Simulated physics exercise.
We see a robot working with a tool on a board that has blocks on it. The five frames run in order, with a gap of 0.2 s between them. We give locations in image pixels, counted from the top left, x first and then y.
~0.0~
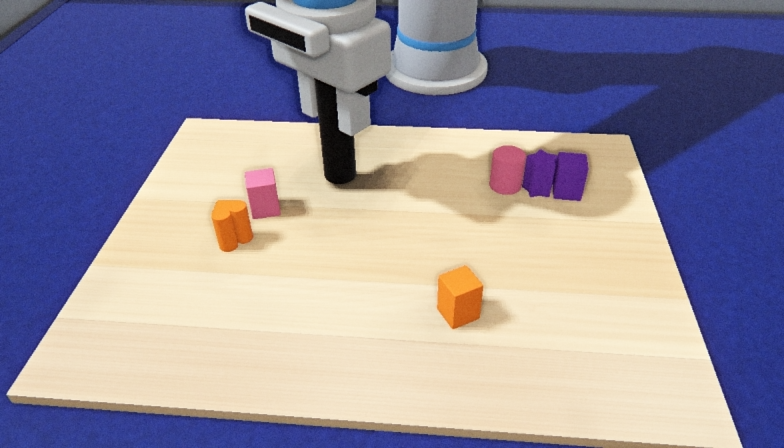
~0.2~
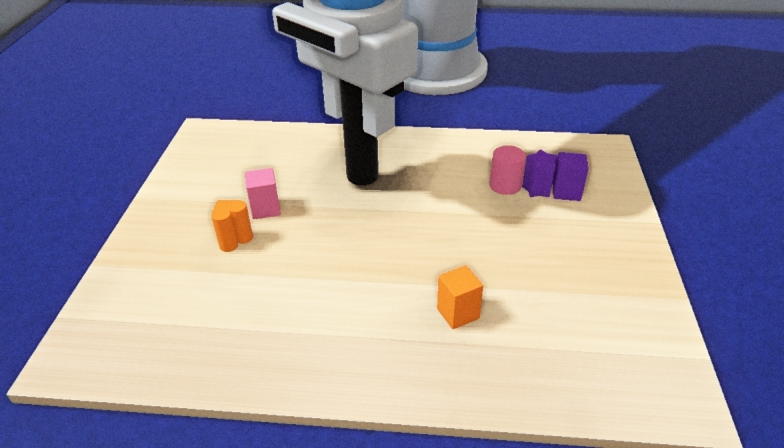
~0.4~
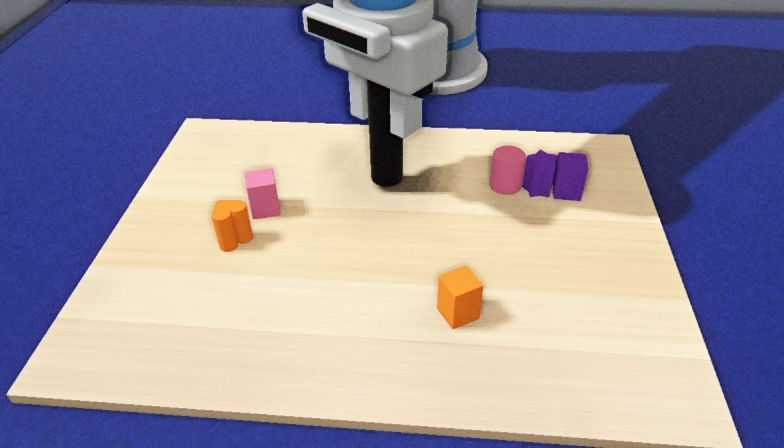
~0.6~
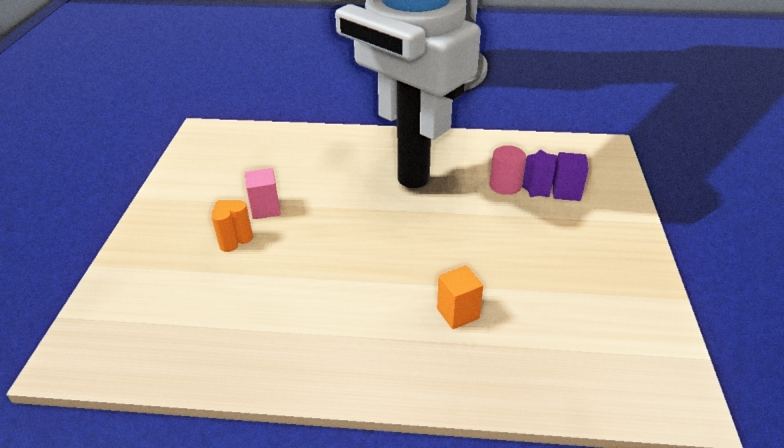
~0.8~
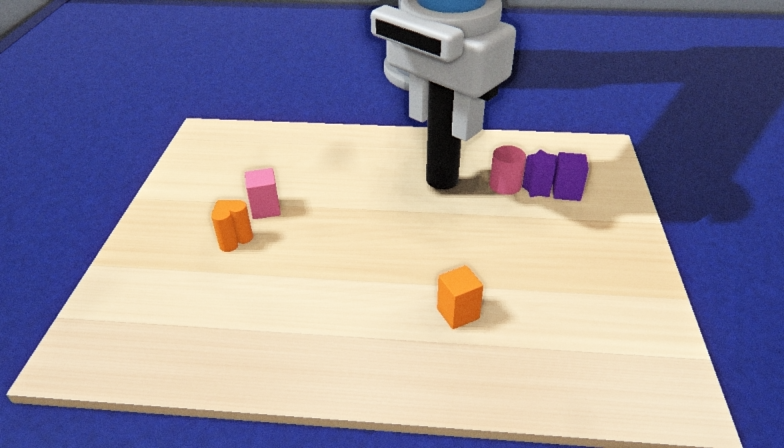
A robot arm slides its black tool right across the board toward the pink cylinder.
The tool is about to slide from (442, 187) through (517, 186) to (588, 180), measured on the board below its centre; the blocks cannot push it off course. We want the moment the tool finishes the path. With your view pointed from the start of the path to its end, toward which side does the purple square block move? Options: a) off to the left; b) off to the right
I choose b.
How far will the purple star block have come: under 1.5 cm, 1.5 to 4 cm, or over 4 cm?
Displacement: Past 4 cm.
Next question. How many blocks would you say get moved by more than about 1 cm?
My best guess is that three blocks or more move over 1 cm.
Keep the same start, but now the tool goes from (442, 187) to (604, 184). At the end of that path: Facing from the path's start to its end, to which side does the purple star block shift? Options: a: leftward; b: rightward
a (leftward)
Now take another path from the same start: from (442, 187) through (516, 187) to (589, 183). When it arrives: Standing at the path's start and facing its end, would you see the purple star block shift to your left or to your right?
Toward the left.
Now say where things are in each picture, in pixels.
The first frame shows lower end of the tool at (340, 175), tops of blocks, pink circle at (510, 154), purple star block at (543, 158), purple square block at (573, 160).
The second frame shows tool at (363, 176), blocks as before.
The third frame shows tool at (387, 177), blocks as before.
The fourth frame shows tool at (414, 179), blocks as before.
The fifth frame shows tool at (442, 180), pink circle at (510, 154), purple star block at (543, 158), purple square block at (573, 160).
The first path, step by step. One third of the way, tool at (493, 181); pink circle at (527, 151); purple star block at (559, 155), turned 15° clockwise; purple square block at (586, 162), turned 25° clockwise.
Two thirds of the way, tool at (542, 179); pink circle at (558, 138); purple star block at (584, 147), turned 55° clockwise; purple square block at (594, 164), turned 45° clockwise.
At the end, tool at (590, 174); pink circle at (563, 133); purple star block at (617, 140), turned 60° clockwise; purple square block at (604, 167), turned 65° clockwise.
